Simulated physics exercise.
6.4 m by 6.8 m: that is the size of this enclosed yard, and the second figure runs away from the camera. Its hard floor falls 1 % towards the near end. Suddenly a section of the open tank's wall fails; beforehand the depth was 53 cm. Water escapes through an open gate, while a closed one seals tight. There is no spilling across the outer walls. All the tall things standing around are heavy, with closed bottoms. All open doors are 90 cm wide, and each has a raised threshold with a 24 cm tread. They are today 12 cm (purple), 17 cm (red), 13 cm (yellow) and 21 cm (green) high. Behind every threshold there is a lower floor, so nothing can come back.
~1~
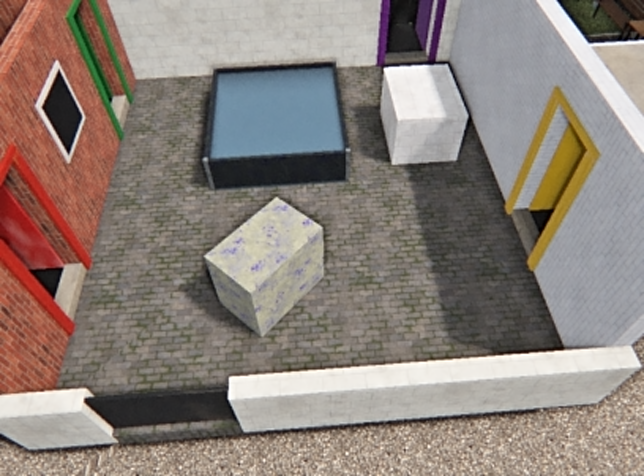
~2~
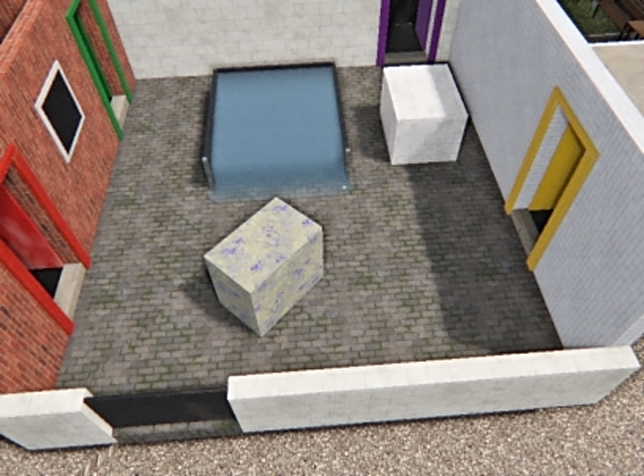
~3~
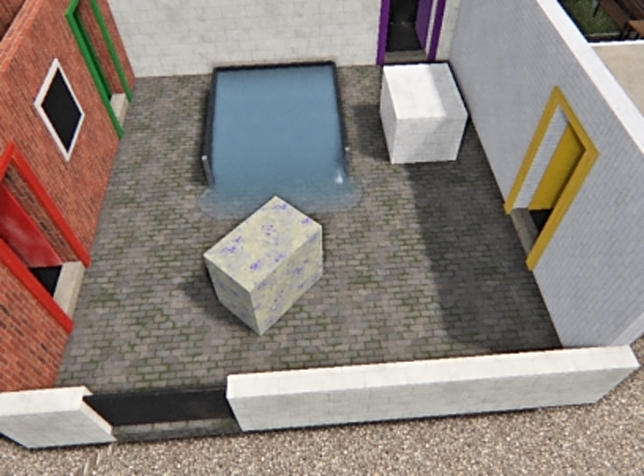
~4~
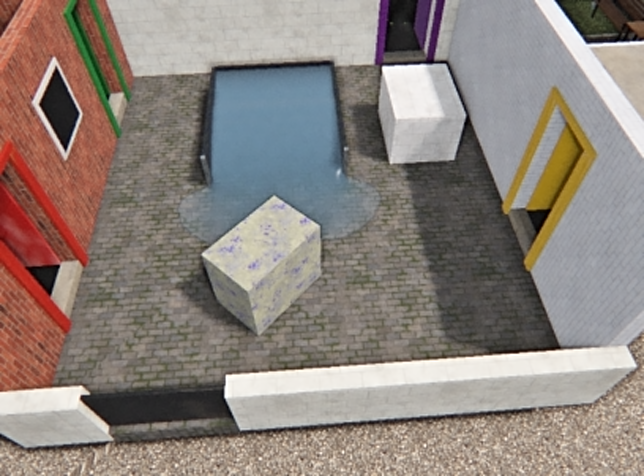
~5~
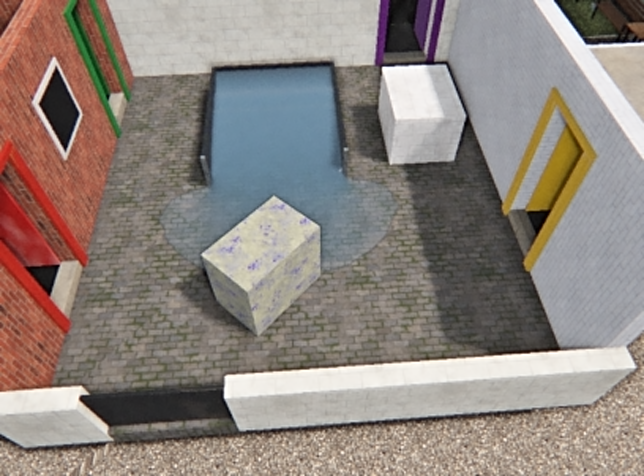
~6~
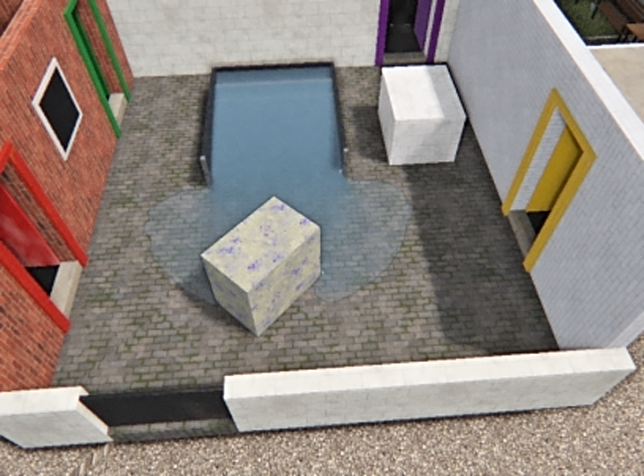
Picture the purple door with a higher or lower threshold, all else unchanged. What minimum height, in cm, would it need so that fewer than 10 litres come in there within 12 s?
About 7 cm.
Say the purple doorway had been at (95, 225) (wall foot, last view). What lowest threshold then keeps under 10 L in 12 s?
Around 6.0 cm would do it.
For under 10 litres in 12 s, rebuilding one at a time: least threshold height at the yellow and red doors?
Close to 12.5 cm (yellow) and close to 21 cm (red).
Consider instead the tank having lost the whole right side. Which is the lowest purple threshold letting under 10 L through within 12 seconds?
Estimate: Near 25 cm.
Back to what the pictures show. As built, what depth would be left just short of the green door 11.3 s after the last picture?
A ruler would read roughly 6.0 cm.
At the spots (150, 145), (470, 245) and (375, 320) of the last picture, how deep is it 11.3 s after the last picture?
About 4, 7 and 10 cm.
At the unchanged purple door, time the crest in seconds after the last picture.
That happens close to 8.0 s on the clock.
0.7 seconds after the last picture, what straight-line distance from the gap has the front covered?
I make it some 4.0 m.
Then, 0.7 s after the last picture water covers 30 % of the floor, deepest (36 cm) near (283, 245); it has not reached the purple door.
Then, 2.3 s after the last picture water covers 50 % of the floor, deepest (36 cm) near (565, 380); it has not reached the purple door.
Then, 11.3 s after the last picture water covers 100 % of the floor, deepest (12 cm) near (536, 382); 7 cm at the purple door, 0 litres in over its 12 cm threshold.
At the purple door as built, the water peaked near 11 cm, 7.9 s after the last picture.
Run again over the same 12 s with other heights there, 15 litres in over 6 cm, 5 litres over 8 cm. The limit of 10 litres is kept from about 7 cm up.
